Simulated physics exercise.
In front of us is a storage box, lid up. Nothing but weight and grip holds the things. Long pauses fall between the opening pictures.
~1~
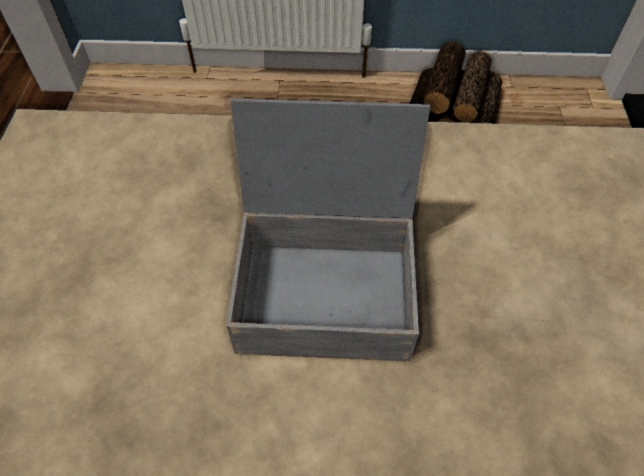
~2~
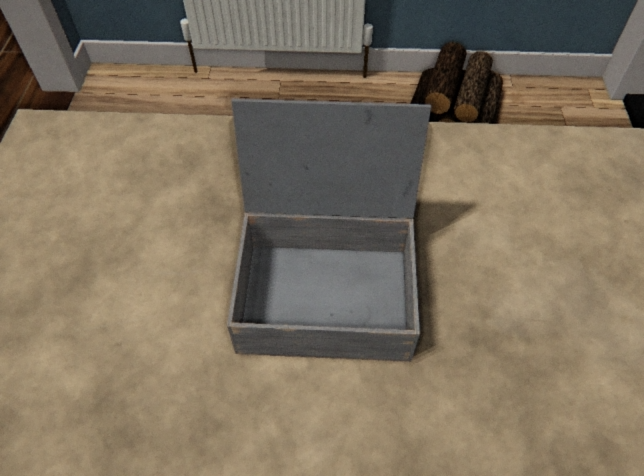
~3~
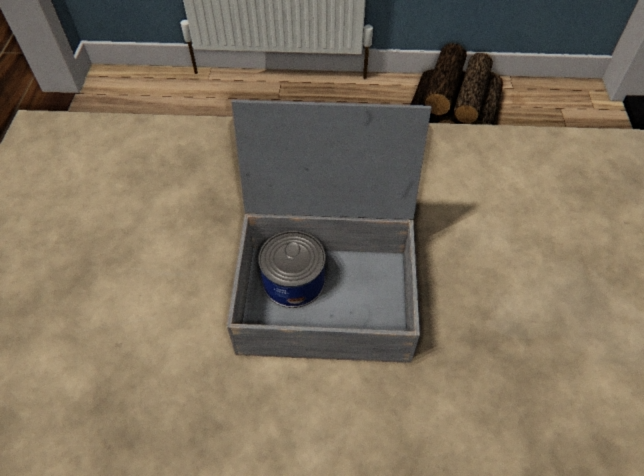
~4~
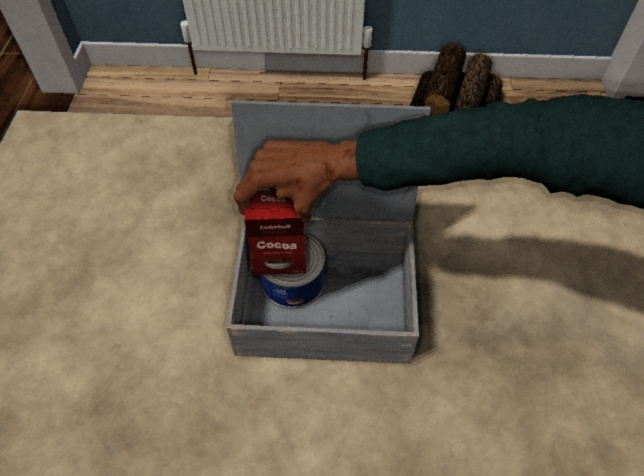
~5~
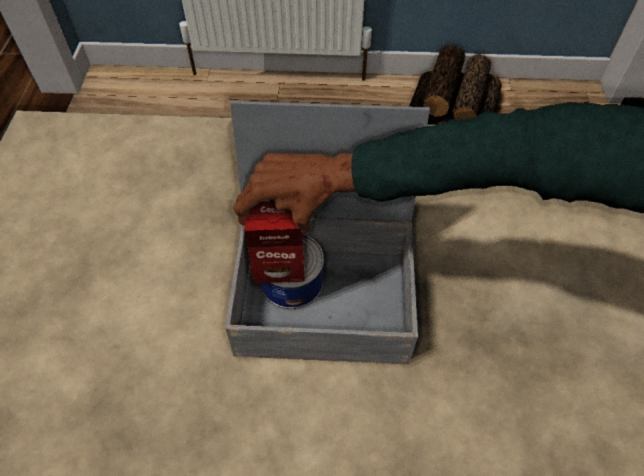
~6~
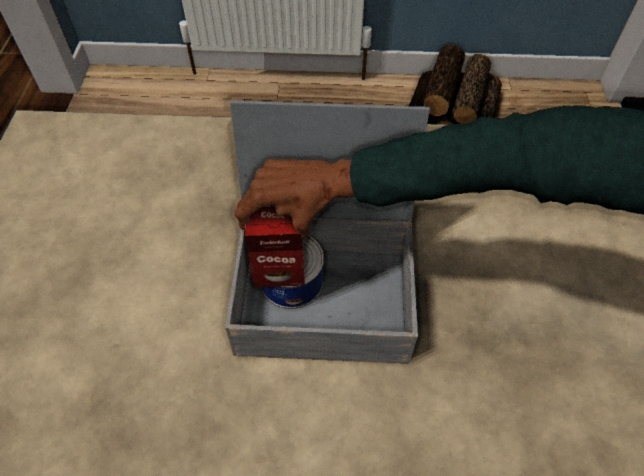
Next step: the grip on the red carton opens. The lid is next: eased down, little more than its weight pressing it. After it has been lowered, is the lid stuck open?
Yes.
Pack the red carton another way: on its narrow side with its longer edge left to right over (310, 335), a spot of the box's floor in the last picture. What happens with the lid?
Then it comes fully down.
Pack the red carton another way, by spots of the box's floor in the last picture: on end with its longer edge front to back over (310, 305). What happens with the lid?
Then it sits on the rim.
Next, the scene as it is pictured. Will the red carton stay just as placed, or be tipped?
Well, it ends up skewed.
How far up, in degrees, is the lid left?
Some 16° above the rim.
Then, 1.30 s on from there, lid 78° above the rim.
Then, 2.00 s on from there, lid 40° above the rim; red carton turned 29° from how it was put near (268, 272).
Then, 2.30 s on from there, lid 17° above the rim; red carton turned 55° from how it was put near (266, 306).
In the end, lid 16° above the rim; toppled in the box, red carton; blue tub unmoved. At the end, from the last picture's camera, red carton near (266, 306).
